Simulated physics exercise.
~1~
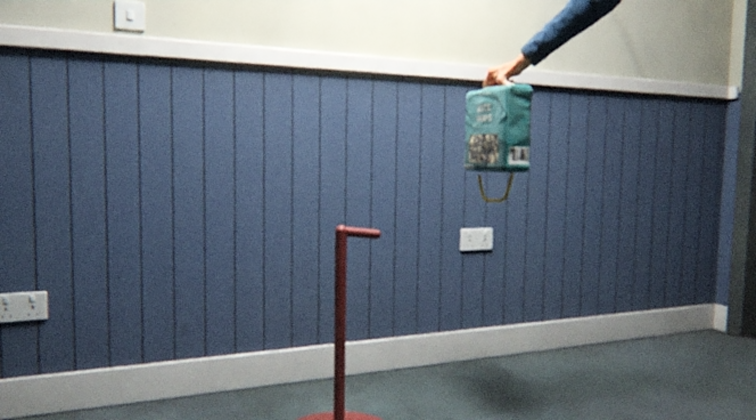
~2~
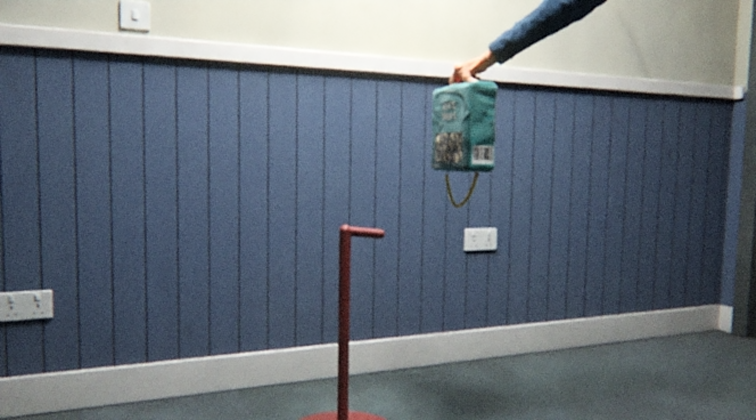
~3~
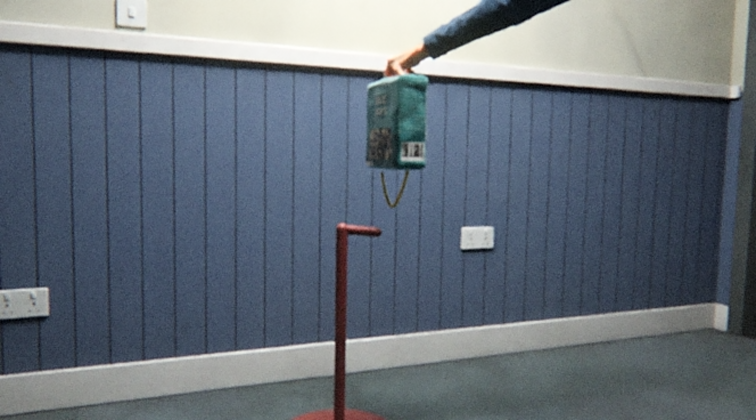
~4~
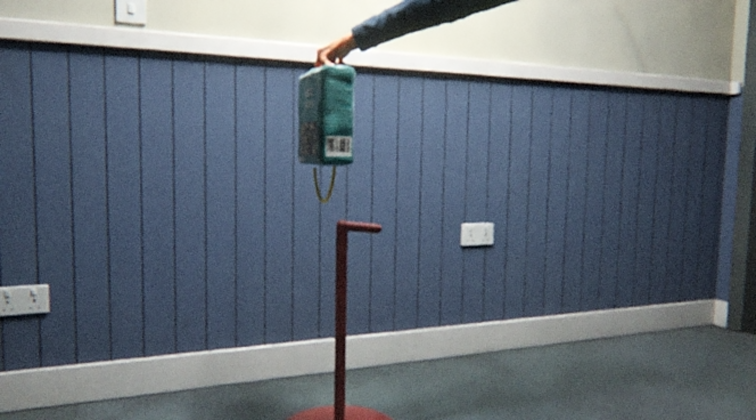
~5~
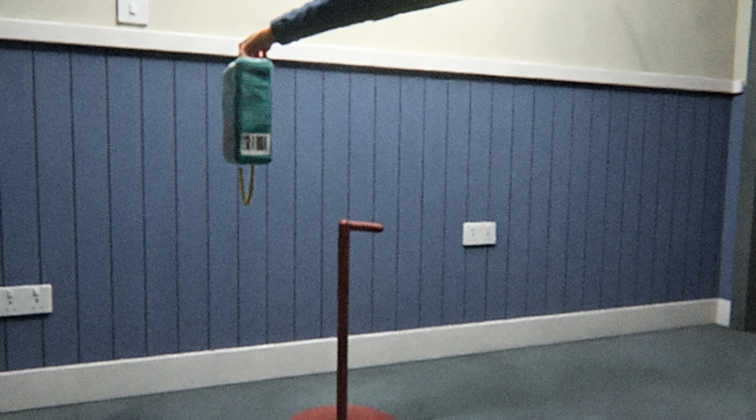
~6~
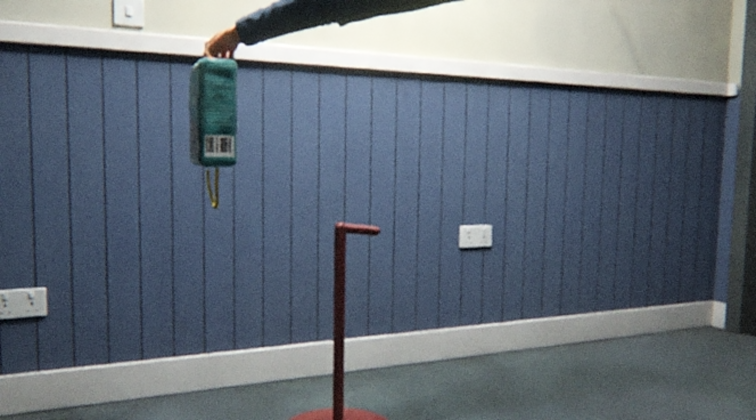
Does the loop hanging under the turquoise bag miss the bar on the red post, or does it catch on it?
The loop misses the bar. The bag passes freely over the post and carries on to the left, still in the person's hand.
A turquoise bag with a loop dangling beneath it was carried by a hand from right to left, high over a short red post with a bar at its top. It passed above without snagging and ended up still held, left of the post.
